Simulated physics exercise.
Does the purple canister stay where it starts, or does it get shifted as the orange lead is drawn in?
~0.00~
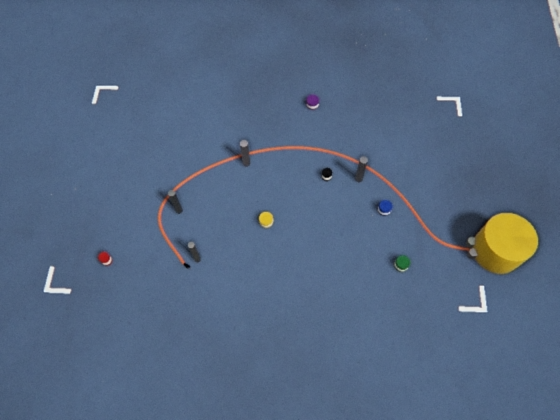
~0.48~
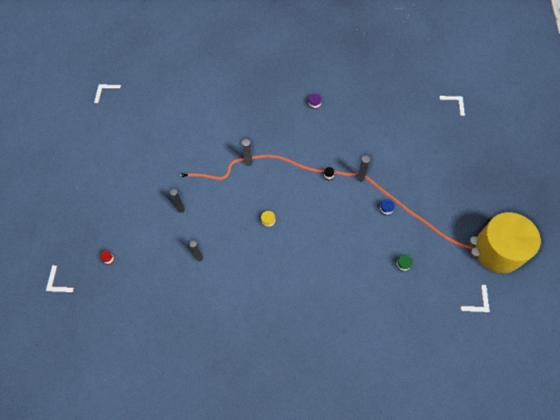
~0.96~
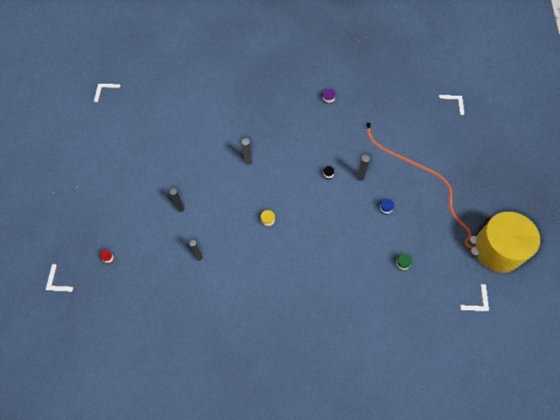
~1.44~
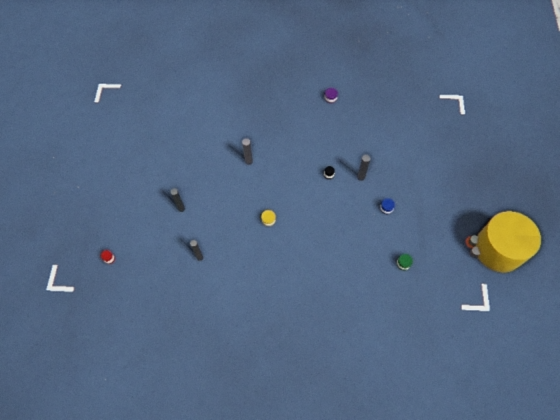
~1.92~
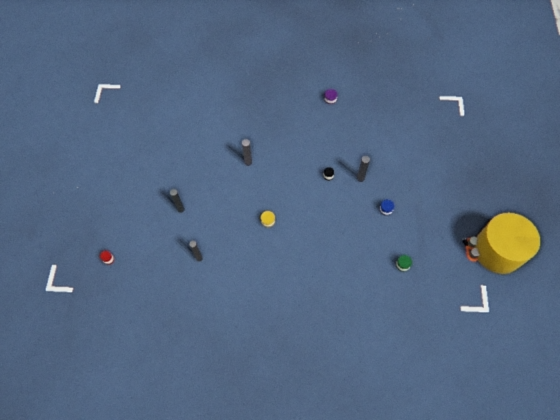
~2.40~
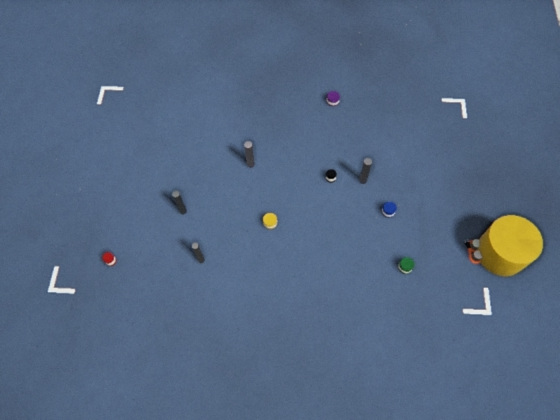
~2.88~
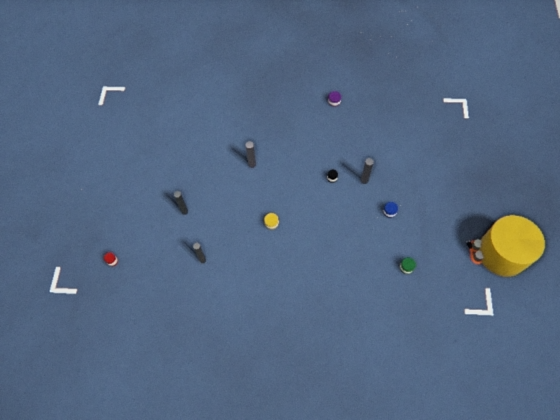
The purple canister gets shifted. It ends a short way to the right of where it started, while the other small containers keep their places.
An orange lead lies in a wide arc around dark upright posts on a blue floor, running to a big yellow drum at the right, with small coloured containers scattered about. It draws in toward the drum, its free end leaving the lower left posts as the line pulls straighter past the black jar. The loose end then clears the remaining posts and swings out at the upper right, and the purple canister now sits slightly to the right of its old spot. The lead shrinks to a short bit beside the drum. The other containers keep their places, and everything lies still.
